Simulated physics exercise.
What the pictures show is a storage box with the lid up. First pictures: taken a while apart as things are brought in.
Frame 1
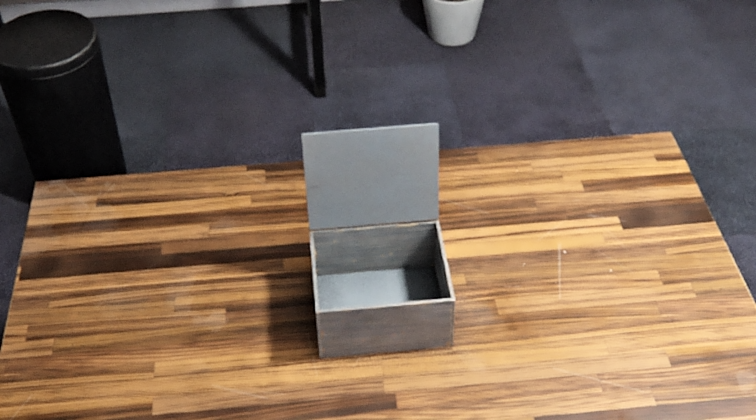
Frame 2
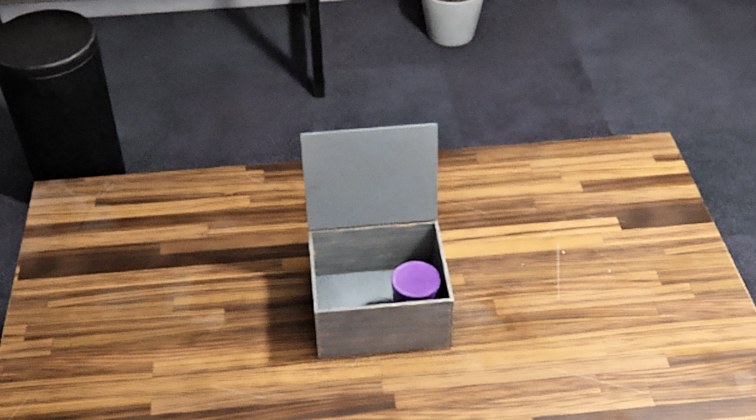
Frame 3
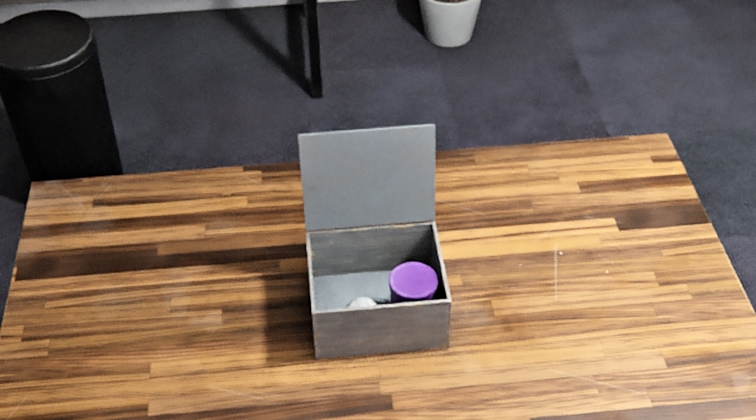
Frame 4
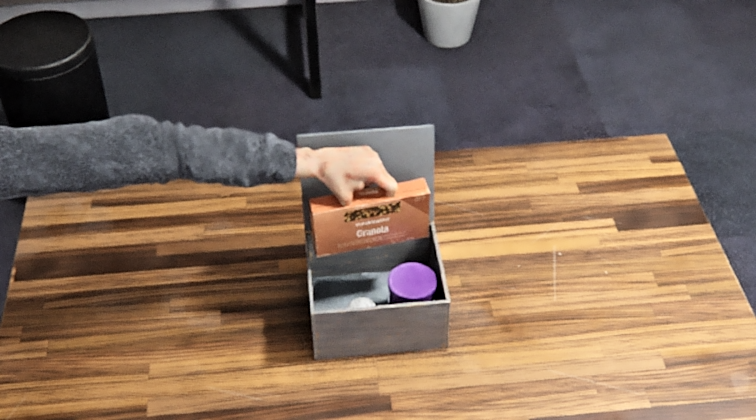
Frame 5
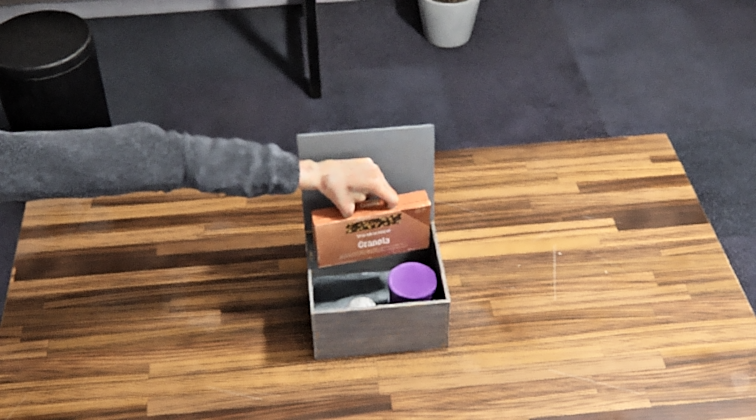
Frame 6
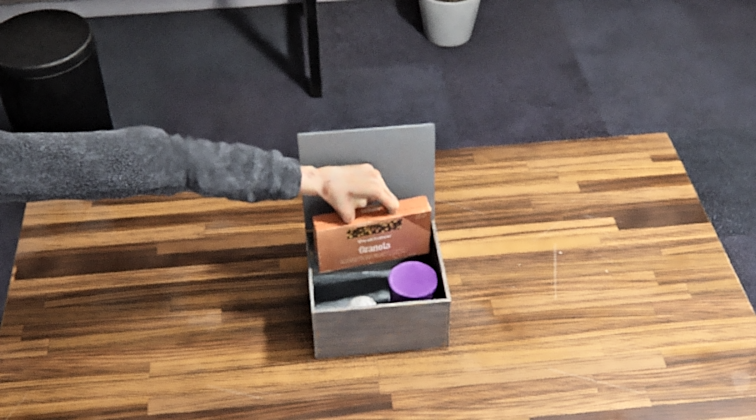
In an open gray box holding a purple-lidded container, a hand lowers an orange packet.
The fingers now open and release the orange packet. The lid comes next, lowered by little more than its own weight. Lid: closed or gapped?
Closed.
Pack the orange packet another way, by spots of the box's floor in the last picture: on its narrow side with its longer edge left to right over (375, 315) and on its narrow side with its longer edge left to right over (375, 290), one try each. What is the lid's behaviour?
The first time it cannot come down, the second time it seals the box.
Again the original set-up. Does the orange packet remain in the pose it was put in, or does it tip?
It stays as placed.
Then, 1.10 s after the last picture, lid starting down; orange packet slid a little near (373, 275).
Then, 1.90 s after the last picture, lid 37° above the rim; orange packet slid a little near (373, 275).
At rest, lid shut; moved from the start, orange packet; the other 2 in place. Seen from the same camera at the end, orange packet near (373, 275).
